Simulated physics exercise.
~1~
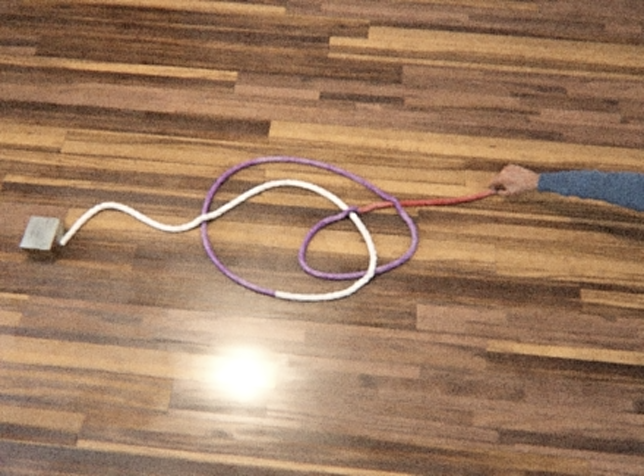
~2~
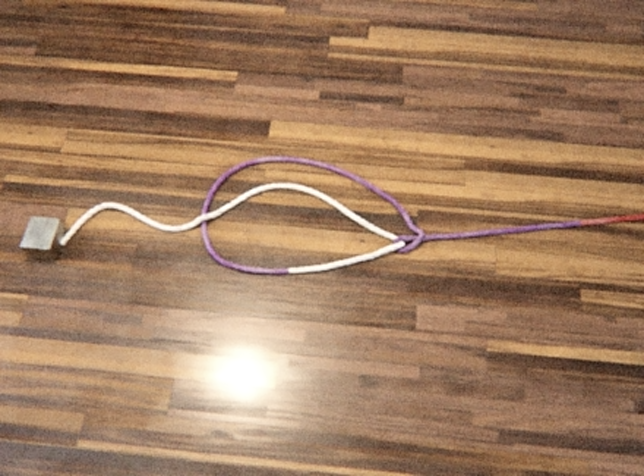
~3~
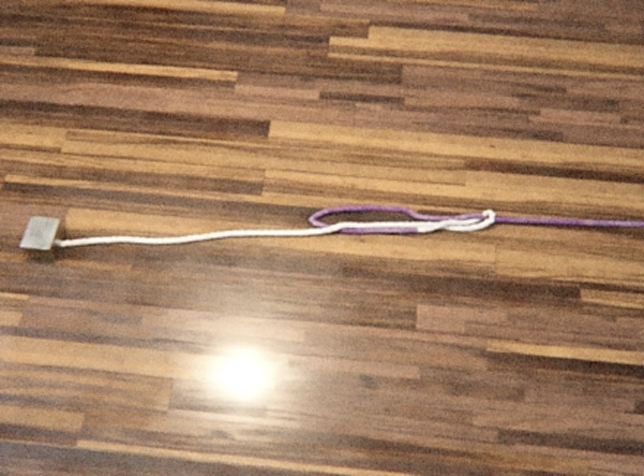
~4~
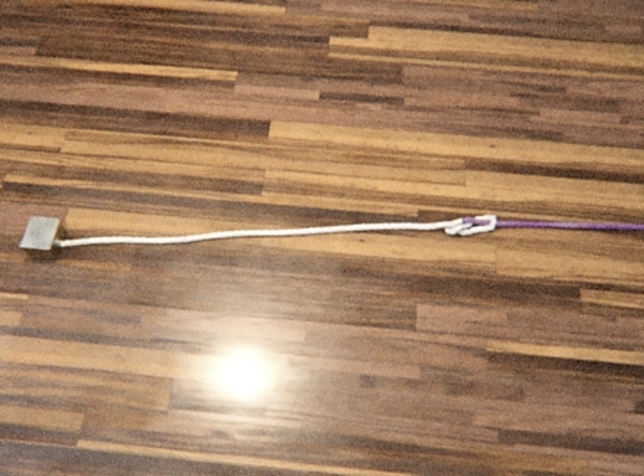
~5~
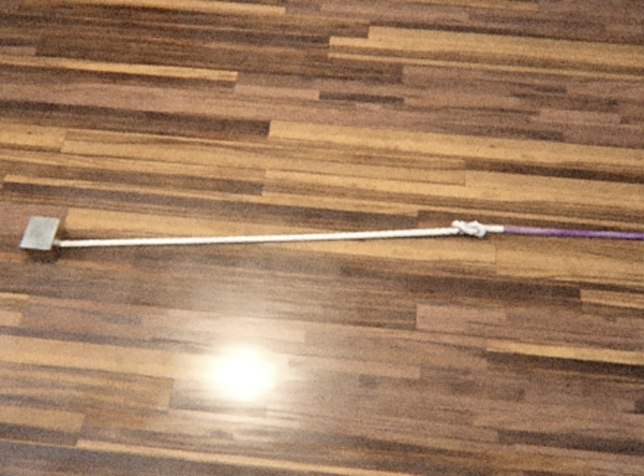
A looped white and purple rope is pulled right by a hand, tightening into a knot.
